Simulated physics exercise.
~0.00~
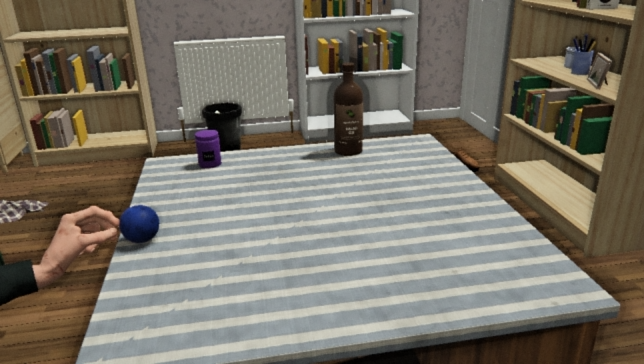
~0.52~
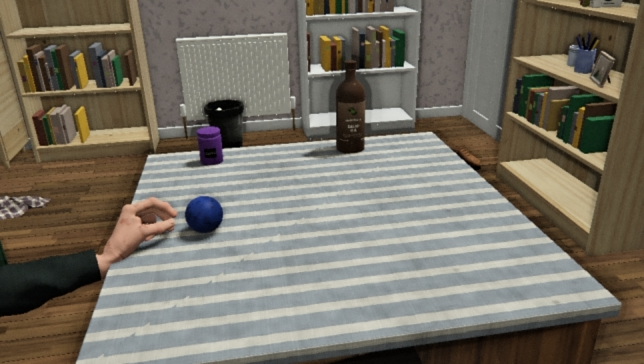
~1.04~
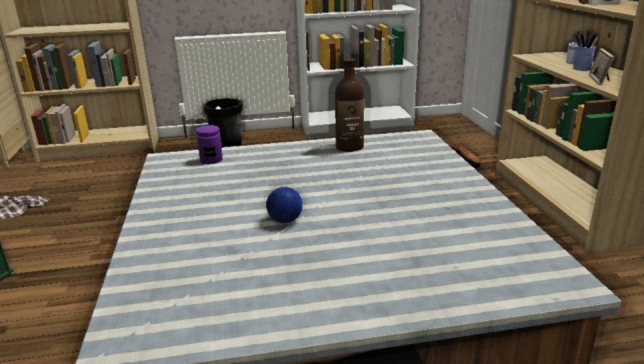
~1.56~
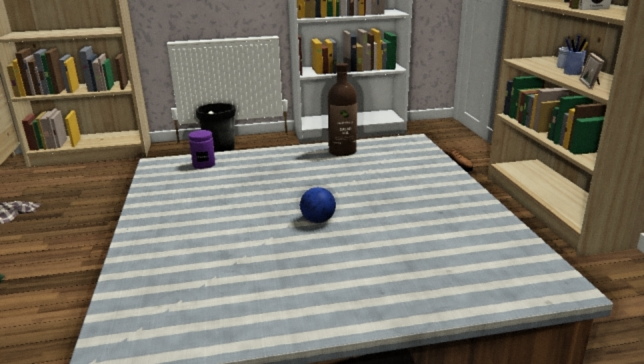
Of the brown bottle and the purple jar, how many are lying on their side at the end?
None of them are lying down. The brown bottle and the purple jar both still stand upright at the end.
